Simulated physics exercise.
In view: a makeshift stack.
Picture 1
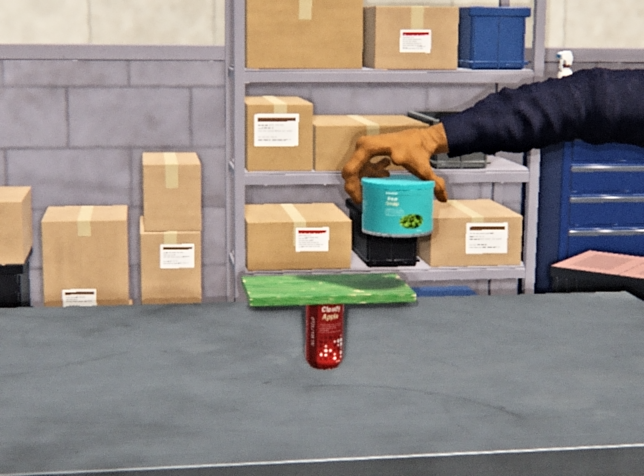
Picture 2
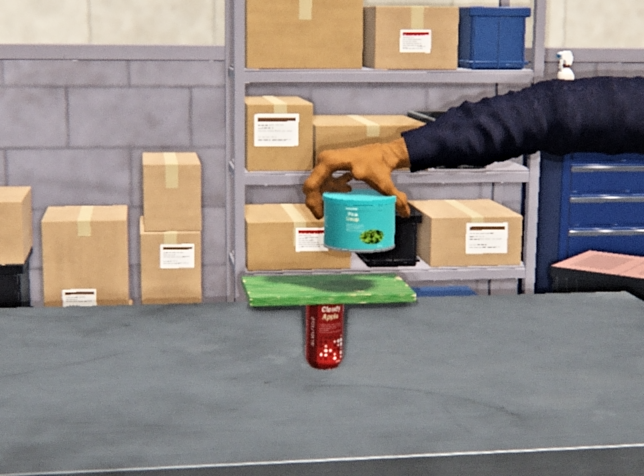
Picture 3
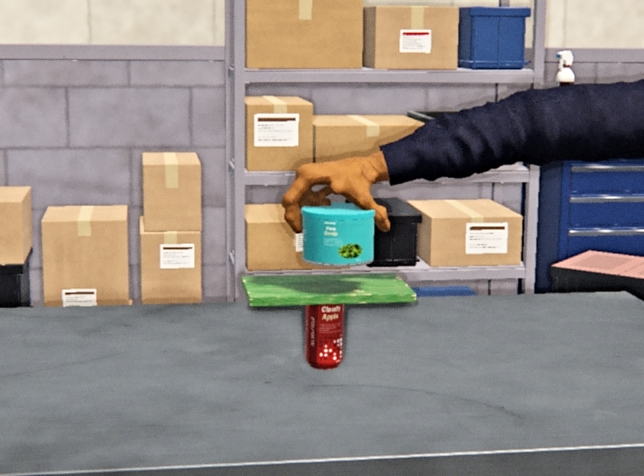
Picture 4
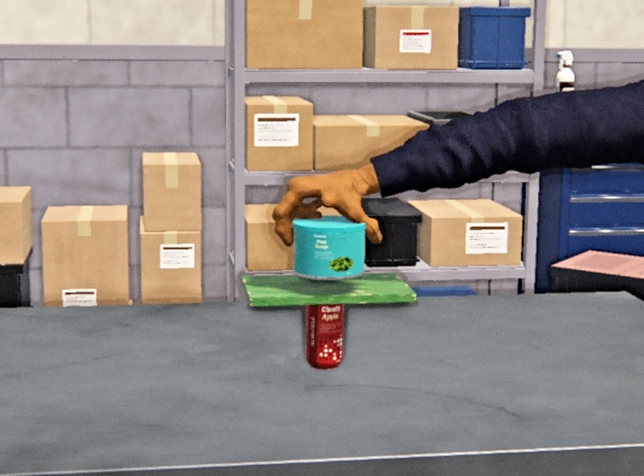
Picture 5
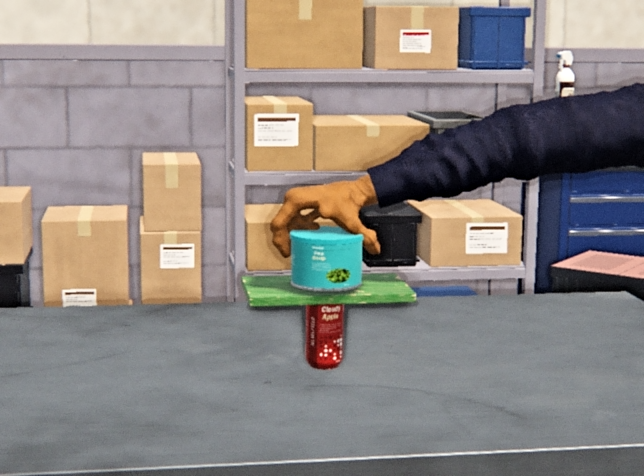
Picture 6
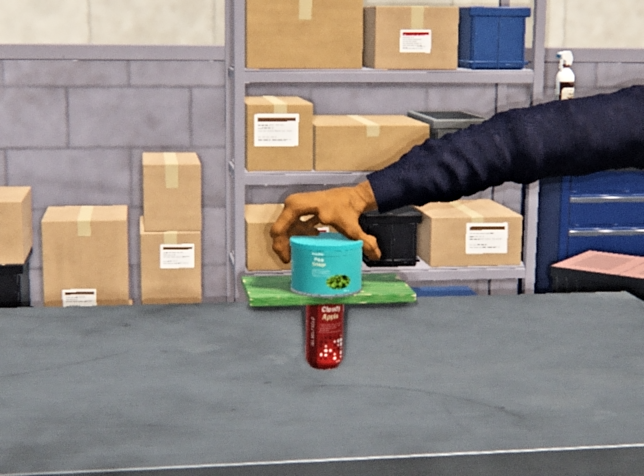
At first, a hand holds a turquoise tub in the air, above and to the right of a green board balanced on a red can. The arm carries the tub left and downward over the board. The hand then lowers it onto the board's middle, above the can, and keeps its grip.
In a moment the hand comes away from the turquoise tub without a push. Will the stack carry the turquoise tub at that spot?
It keeps its balance.
Then, 0.30 s later than the last frame, all is still.
Then, 1.00 s later than the last frame, turquoise tub resting near (327, 265).
When it is over, all 3 as before. End places, in pixels of the last picture, turquoise tub near (327, 265). The stack holds.
